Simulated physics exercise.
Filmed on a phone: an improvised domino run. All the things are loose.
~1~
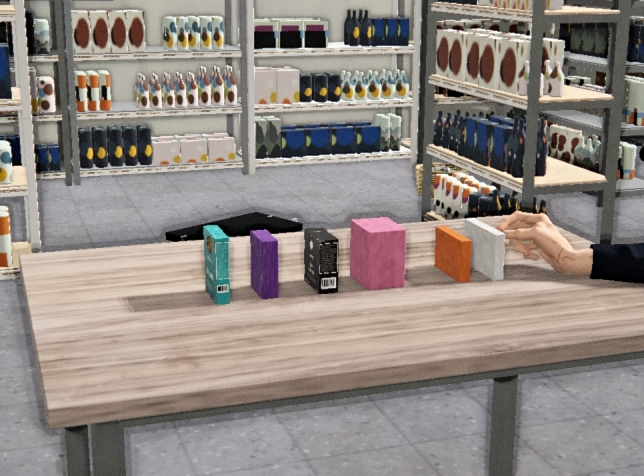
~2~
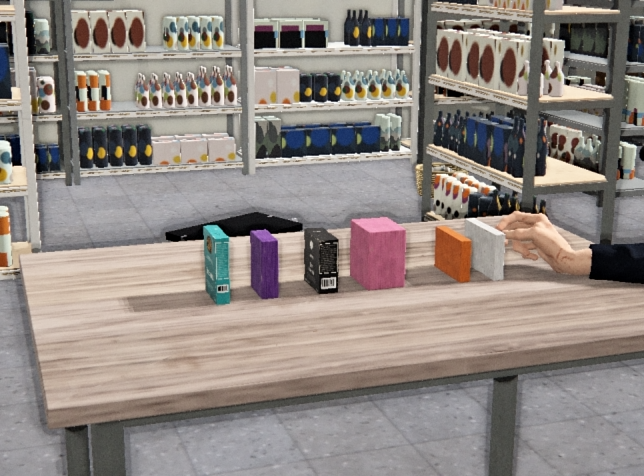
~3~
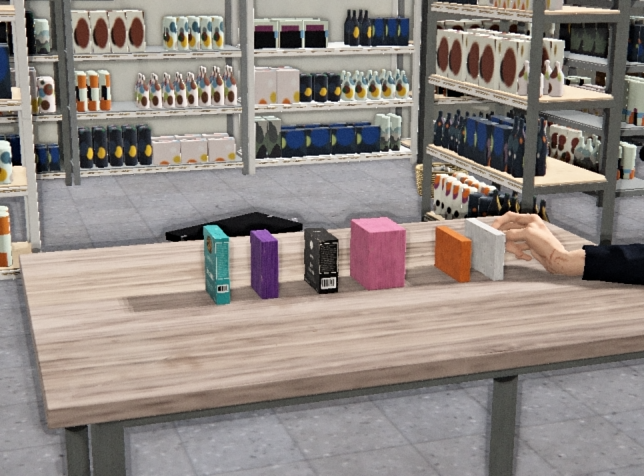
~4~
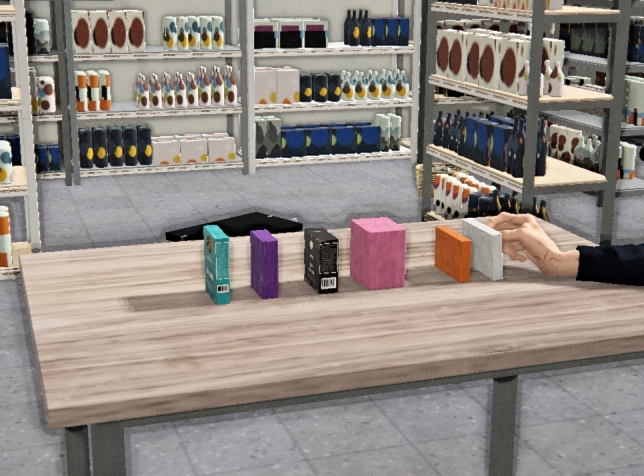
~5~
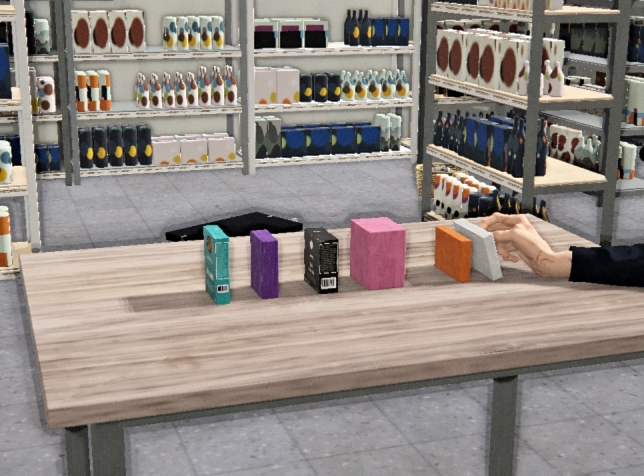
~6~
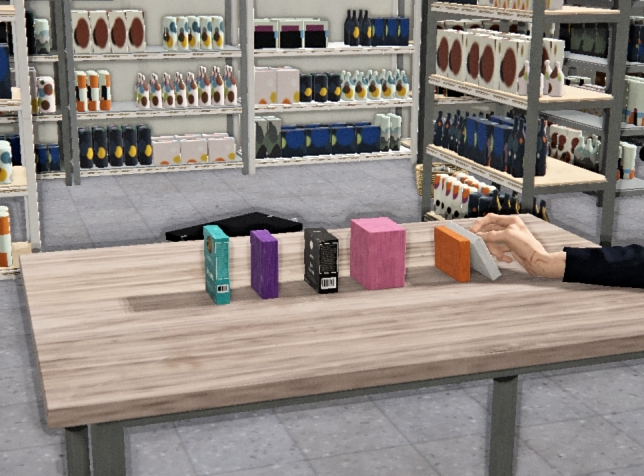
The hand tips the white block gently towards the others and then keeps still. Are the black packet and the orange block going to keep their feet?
The black packet is still upright, the orange block falls over.
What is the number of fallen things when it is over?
2 of them.
Then, 0.20 s after the last picture, white block 59° over; orange block tipped 40° from how it was near (439, 256).
Then, 0.50 s after the last picture, white block 73° over; orange block on its side near (424, 271).
Then, 2.10 s after the last picture, white block 74° over; orange block on its side near (424, 271).
At rest, tipped over on the table, orange block; the other 3 in place. Seen from the same camera at the end, black packet near (321, 260), orange block near (423, 271).
